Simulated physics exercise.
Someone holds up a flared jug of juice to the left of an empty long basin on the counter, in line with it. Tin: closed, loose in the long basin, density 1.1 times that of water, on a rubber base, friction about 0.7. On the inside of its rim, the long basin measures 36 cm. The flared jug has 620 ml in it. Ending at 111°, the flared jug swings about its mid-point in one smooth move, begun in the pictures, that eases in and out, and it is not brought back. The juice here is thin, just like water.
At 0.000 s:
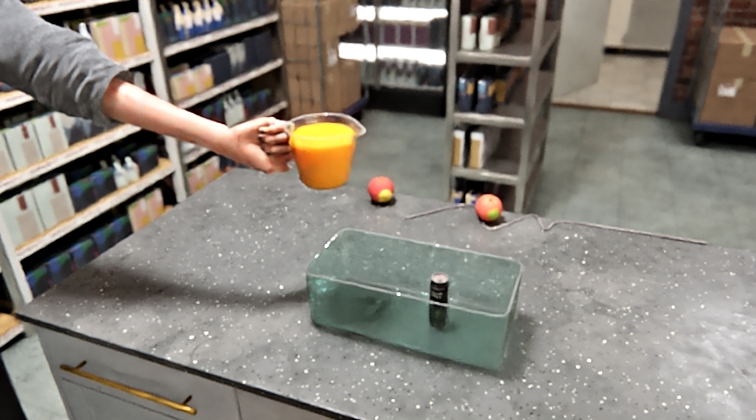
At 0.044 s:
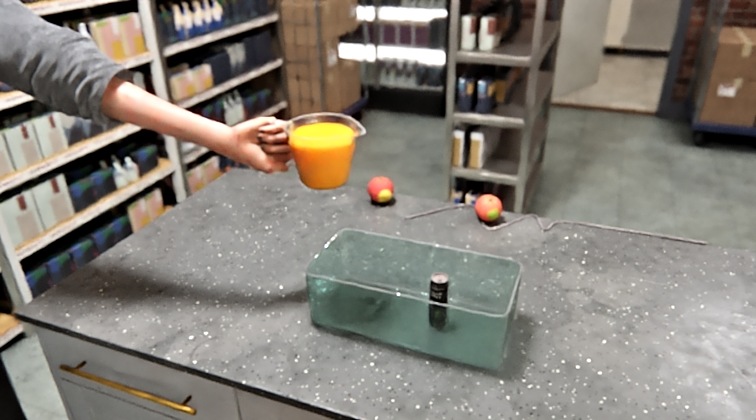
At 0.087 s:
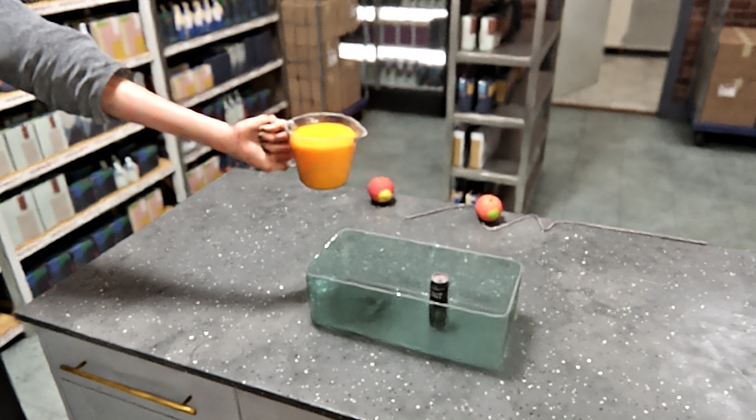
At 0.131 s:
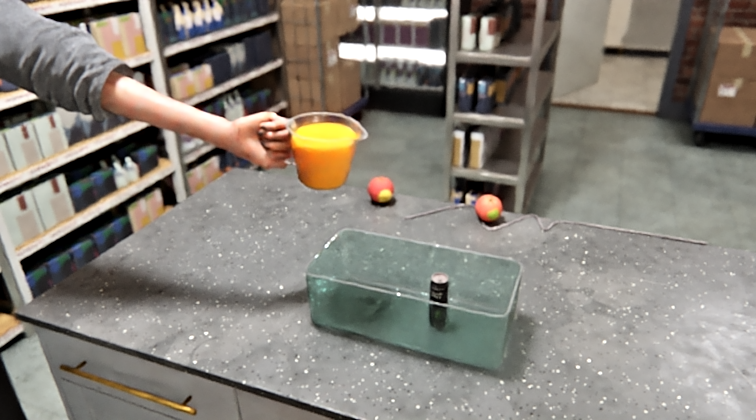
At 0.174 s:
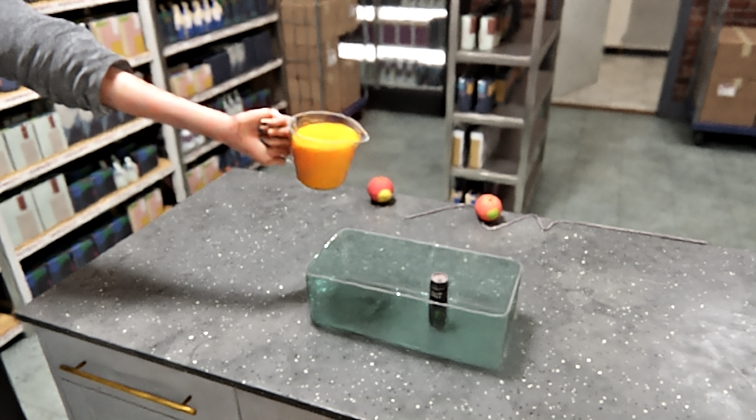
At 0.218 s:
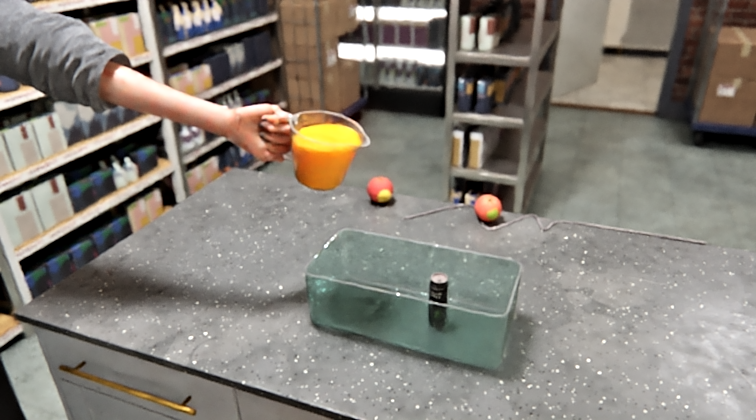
At a dark speckled counter, a person's hand held a jug of orange juice up to the left of a long glass basin with a small black tin inside, then slowly tilted it slightly rightward.
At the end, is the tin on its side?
I'd say it will ride it out.
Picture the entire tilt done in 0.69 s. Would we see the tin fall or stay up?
Holds steady.
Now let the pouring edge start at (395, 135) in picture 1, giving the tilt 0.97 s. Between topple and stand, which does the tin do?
Then the tin comes down.
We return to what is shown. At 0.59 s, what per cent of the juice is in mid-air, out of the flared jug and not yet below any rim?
Some 32 % is the figure.
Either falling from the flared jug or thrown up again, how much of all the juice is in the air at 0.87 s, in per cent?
About 16 per cent.
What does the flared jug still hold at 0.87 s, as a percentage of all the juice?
Close to 6 percent of the whole amount.
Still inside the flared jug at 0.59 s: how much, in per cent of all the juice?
Near 58 in a hundred.
Then, 0.59 s in, the tilt is 75° and 58 per cent is still to pour; the tin stands where it began.
Then, 0.87 s in, the tilt is 108° and 6 per cent is still to pour; the tin stands where it began.
Then, 1.16 s in, the tilt is 111° and 0 per cent is still to pour; the tin stands where it began.
Then, 1.47 s in, the tilt is 111° and 0 per cent is still to pour; the tin stands where it began.
Finally, the tin stands where it began.
